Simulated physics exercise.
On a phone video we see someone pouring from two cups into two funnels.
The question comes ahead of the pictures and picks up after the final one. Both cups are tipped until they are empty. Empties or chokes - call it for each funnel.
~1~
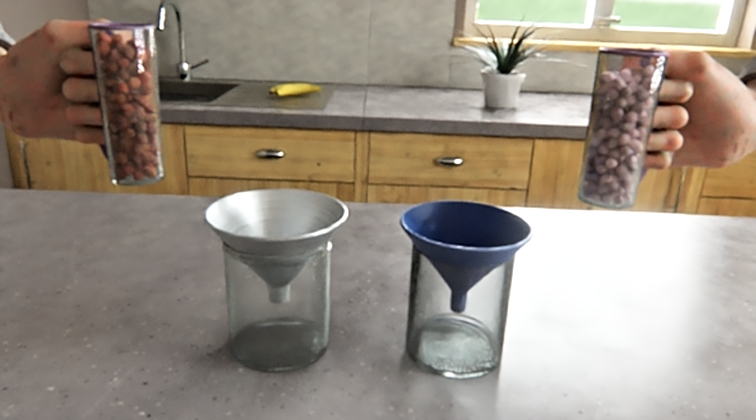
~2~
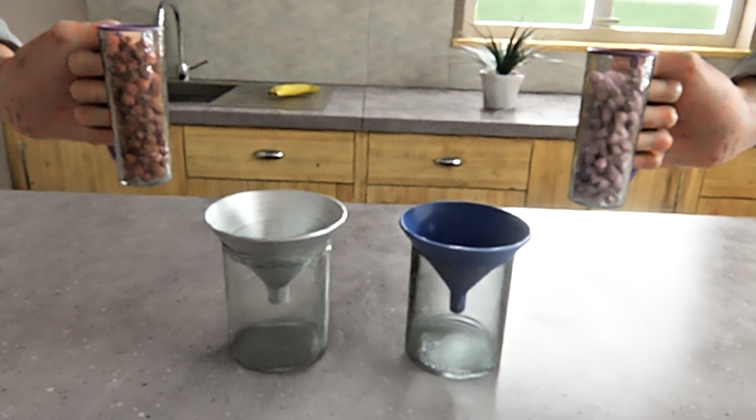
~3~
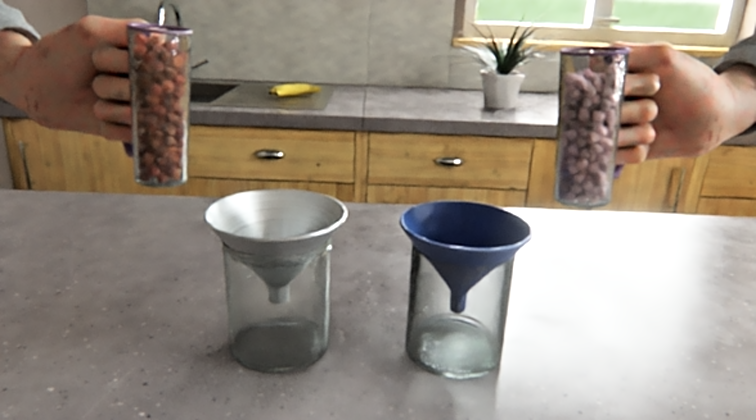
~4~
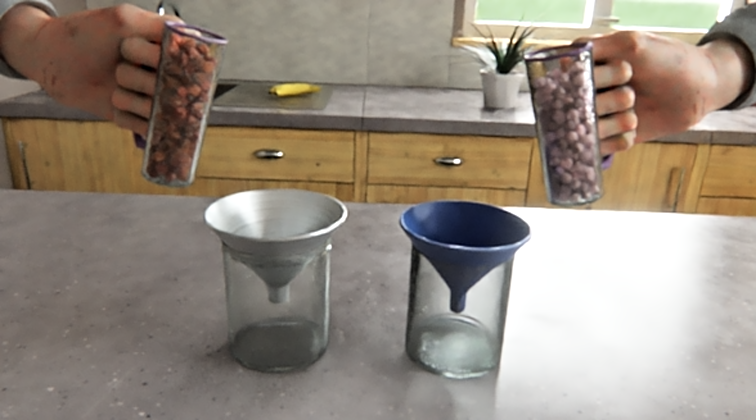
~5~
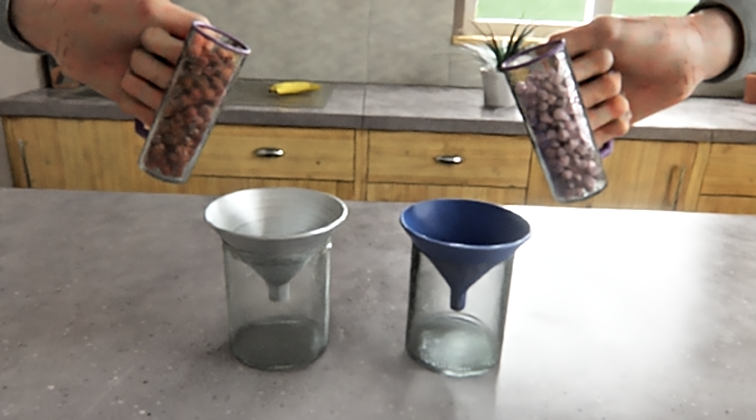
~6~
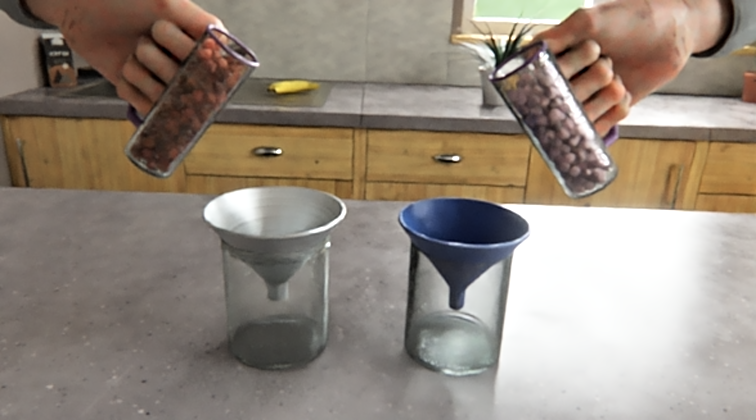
Left: Chokes, right: Chokes.
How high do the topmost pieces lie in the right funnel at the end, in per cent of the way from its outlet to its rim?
It sits at around 90 per cent.
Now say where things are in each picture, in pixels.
The first picture shows left funnel at (277, 221), outlet at (279, 296), under two pieces wide; left cup at (130, 105), holding clay pellets; right funnel at (465, 233), outlet at (457, 312), under two pieces wide; right cup at (619, 129), holding sugar pearls.
The second picture shows left cup at (139, 107), upright; right cup at (608, 129), upright.
The third picture shows left cup at (161, 107), tipped 5°; right cup at (588, 128), tipped 5°.
The fourth picture shows left cup at (181, 108), tipped 16°; right cup at (567, 127), tipped 16°.
The fifth picture shows left cup at (191, 106), tipped 27°; right cup at (557, 125), tipped 27°.
The sixth picture shows left funnel at (275, 219), outlet at (278, 294); left cup at (190, 105), tipped 38°; right funnel at (463, 230), outlet at (456, 309); right cup at (556, 123), tipped 38°.
Then, 0.23 s after the last picture, left, all still in the cup; right, all still in the cup.
Then, 0.52 s after the last picture, left, all still in the cup; right, all still in the cup.
Then, 0.83 s after the last picture, left, nearly all still in the cup, a stray few in or over the funnel; right, most still in the cup, about a quarter in or over the funnel, a stray few down in the jar.
At rest, left, nearly all stuck in the funnel, a stray few down in the jar; right, nearly all stuck in the funnel, a stray few down in the jar.
